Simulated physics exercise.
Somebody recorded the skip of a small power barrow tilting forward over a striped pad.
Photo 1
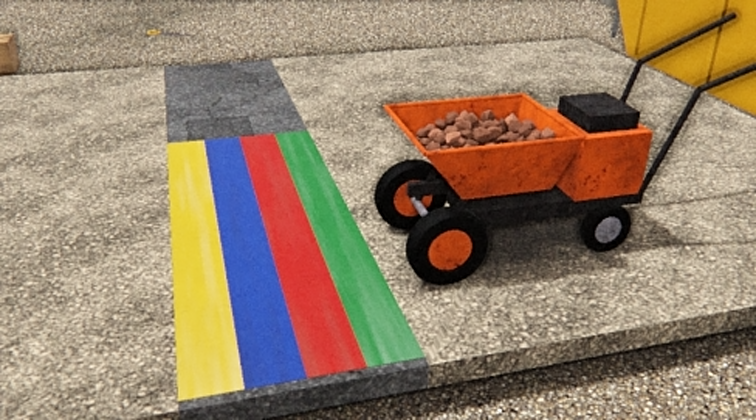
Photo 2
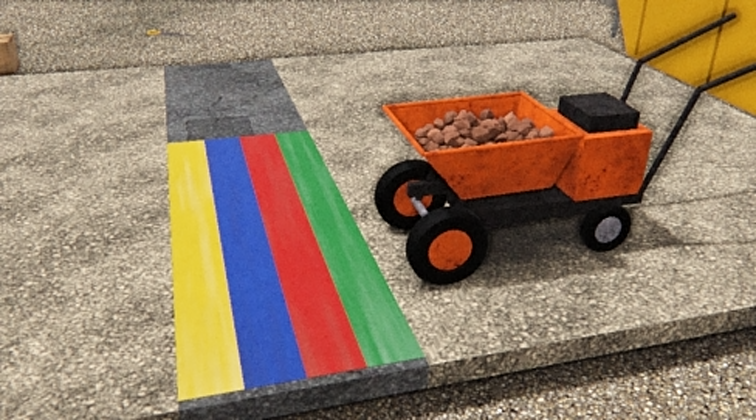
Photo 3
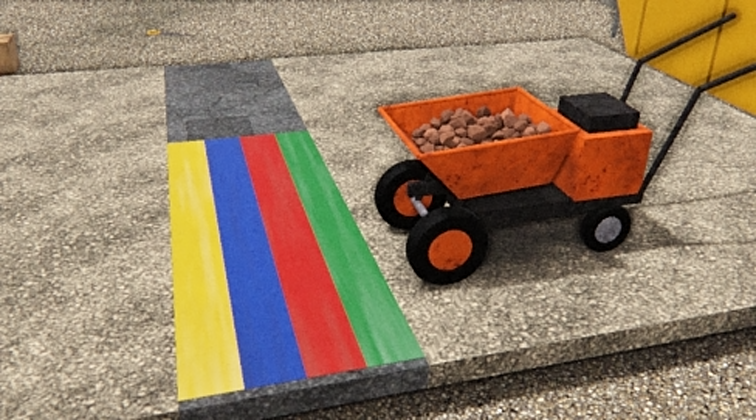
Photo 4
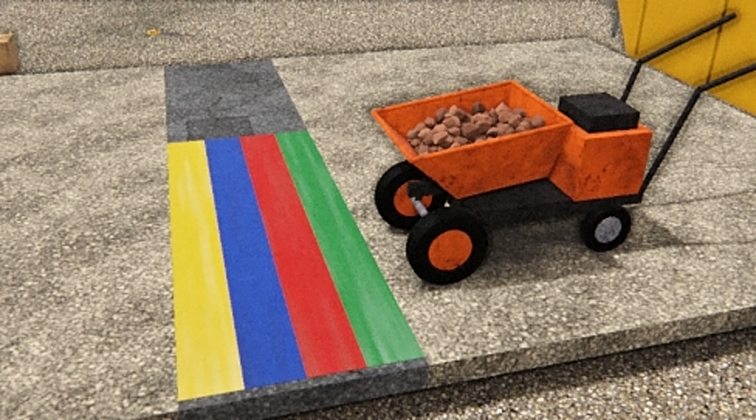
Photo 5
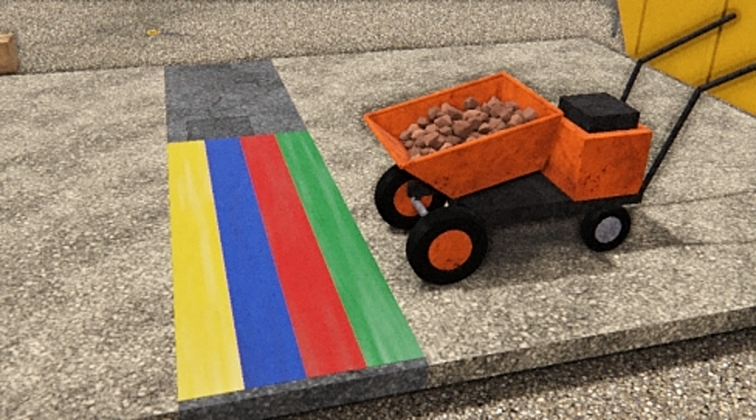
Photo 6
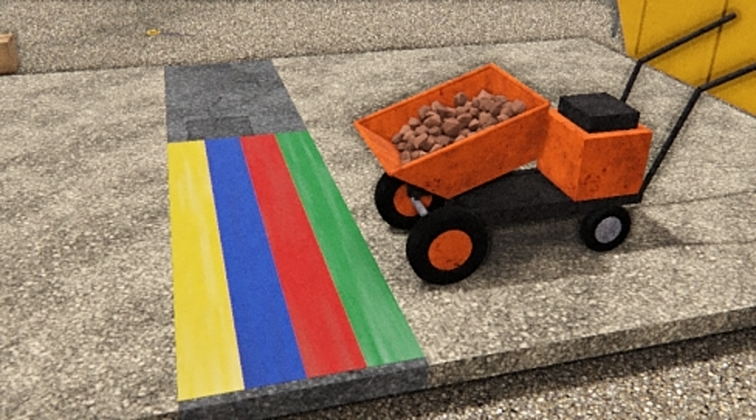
The clip opens on an orange power barrow with its skip level and loaded with reddish rubble, standing to the right of a pad striped yellow, blue, red and green. The skip then tilts gradually forward to the left, its back end rising, until it is clearly tipped with the rubble still inside.
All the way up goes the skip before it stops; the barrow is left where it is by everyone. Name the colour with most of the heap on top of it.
Red.
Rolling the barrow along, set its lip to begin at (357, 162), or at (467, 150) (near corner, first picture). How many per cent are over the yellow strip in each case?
I'd expect close to 30 per cent and then close to 0 per cent.
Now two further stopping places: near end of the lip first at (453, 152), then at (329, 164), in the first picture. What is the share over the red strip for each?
First spot: Roughly 40 percent; second spot: Roughly 0 percent.
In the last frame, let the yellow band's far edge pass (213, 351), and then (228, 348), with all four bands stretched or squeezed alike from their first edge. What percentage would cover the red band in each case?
Shares: Close to 40 %; close to 30 %.
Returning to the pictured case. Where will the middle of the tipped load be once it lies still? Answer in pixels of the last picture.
(288, 266).
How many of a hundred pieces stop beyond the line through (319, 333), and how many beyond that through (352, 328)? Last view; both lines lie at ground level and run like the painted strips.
Near 60 % and 80 %.
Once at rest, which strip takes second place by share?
Second place goes to the strip in blue.
Soon, skip tipped steeply; all in the skip.
A while on, skip tipped right over; most in the skip; about a quarter over the red strip; a stray few over the blue strip; a stray few falling.
Towards the end, skip tipped right over; about a quarter in the skip; a stray few over the green strip; about half over the red strip; about a quarter over the blue strip; a small part over the yellow strip; a stray few off the paint.
Finally, skip tipped right over; a small part in the skip; a small part over the green strip; about half over the red strip; about a quarter over the blue strip; a small part over the yellow strip; a stray few off the paint.
